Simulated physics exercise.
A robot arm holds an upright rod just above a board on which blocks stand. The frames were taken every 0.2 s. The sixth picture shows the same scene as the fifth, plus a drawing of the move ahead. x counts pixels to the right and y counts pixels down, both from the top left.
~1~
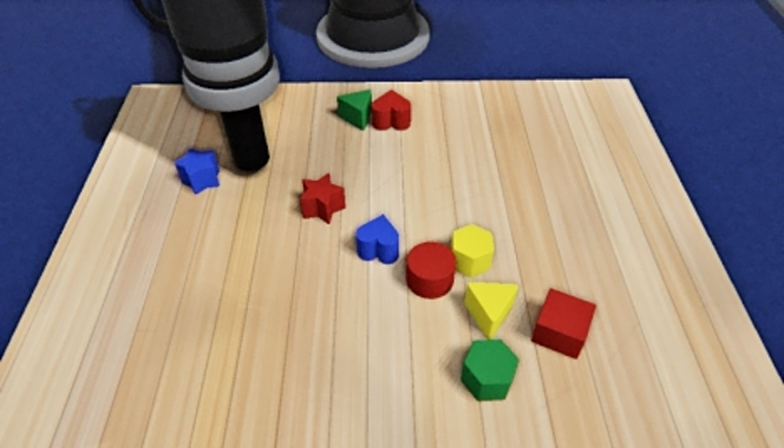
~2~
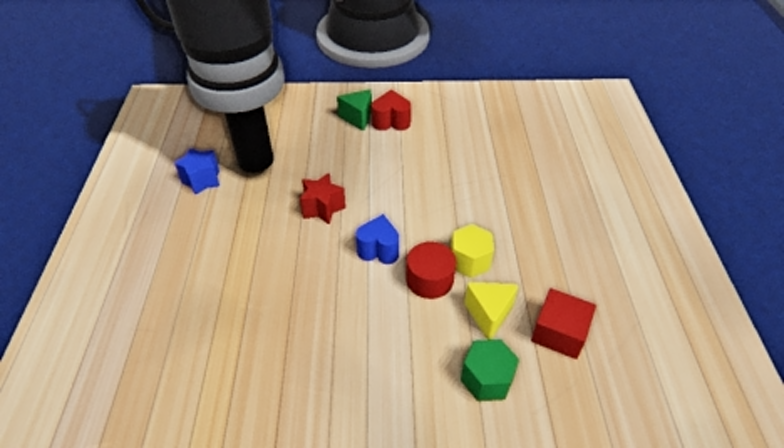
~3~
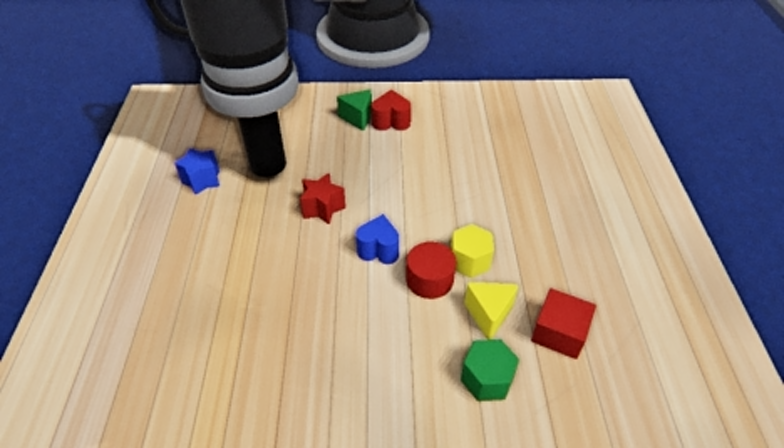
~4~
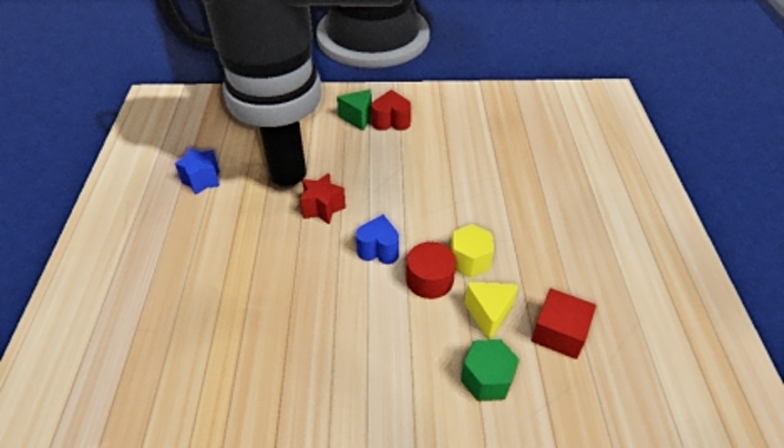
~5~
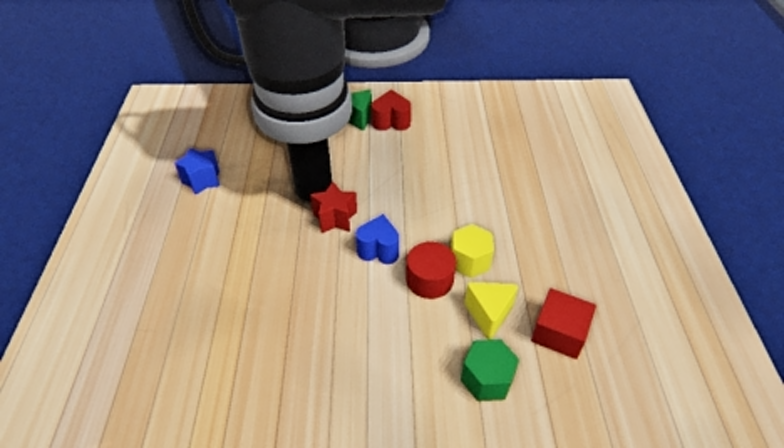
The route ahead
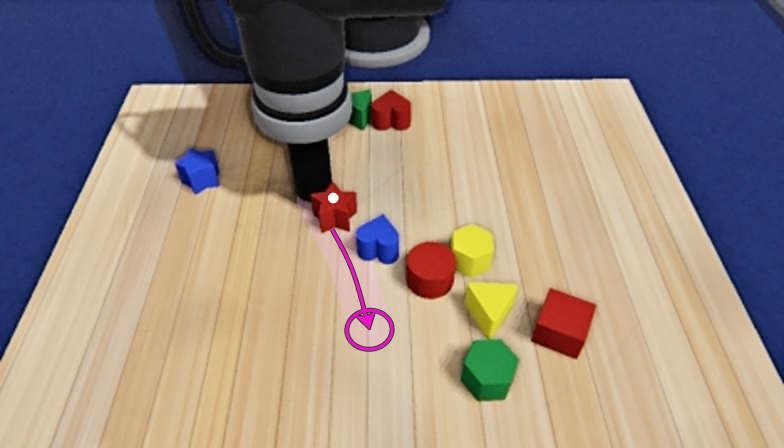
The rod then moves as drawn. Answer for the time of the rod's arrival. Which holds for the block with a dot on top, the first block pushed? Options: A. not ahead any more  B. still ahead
The one that fits is A, not ahead any more.
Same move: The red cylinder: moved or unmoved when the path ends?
The block you're asking about gets moved.
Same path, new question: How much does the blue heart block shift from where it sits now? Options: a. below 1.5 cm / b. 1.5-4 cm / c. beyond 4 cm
I'll go with c - beyond 4 cm.
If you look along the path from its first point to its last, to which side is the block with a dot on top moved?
The shift is to the left of that direction.
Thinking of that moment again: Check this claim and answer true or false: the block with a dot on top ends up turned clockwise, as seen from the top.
False - the claim does not hold.
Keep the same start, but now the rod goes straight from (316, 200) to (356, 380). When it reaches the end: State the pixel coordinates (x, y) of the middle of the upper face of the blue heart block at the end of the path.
The point I'd pick in the picture is (402, 240).
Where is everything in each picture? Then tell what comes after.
In the first picture, rod tip at (252, 160); block tops, red star-shaped block at (320, 188); blue heart block at (378, 231); red cylinder at (432, 260); yellow triangle at (493, 296).
In the second picture, rod at (256, 161); blocks unchanged.
In the third picture, rod at (268, 165); blocks unchanged.
In the fourth picture, rod at (288, 174); blocks unchanged.
In the fifth picture, rod at (314, 189); red star-shaped block at (333, 198); blue heart block at (378, 231); red cylinder at (432, 260); yellow triangle at (493, 296).
Path on the board, from (316, 200) via (346, 256), ending at (369, 329); the dot is on the red star-shaped block.
On the path given first. One third of the way, rod at (335, 227); red star-shaped block at (360, 236); blue heart block at (397, 243), turned 50° anticlockwise.
Two thirds of the way, rod at (355, 270); red star-shaped block at (393, 267), turned 35° anticlockwise; blue heart block at (430, 257), turned 80° anticlockwise; red cylinder at (467, 274); yellow triangle at (511, 305).
At the end, rod at (369, 320); red star-shaped block at (405, 287), turned 80° anticlockwise; blue heart block at (431, 258), turned 85° anticlockwise; red cylinder at (471, 274); yellow triangle at (514, 306), turned 10° clockwise.
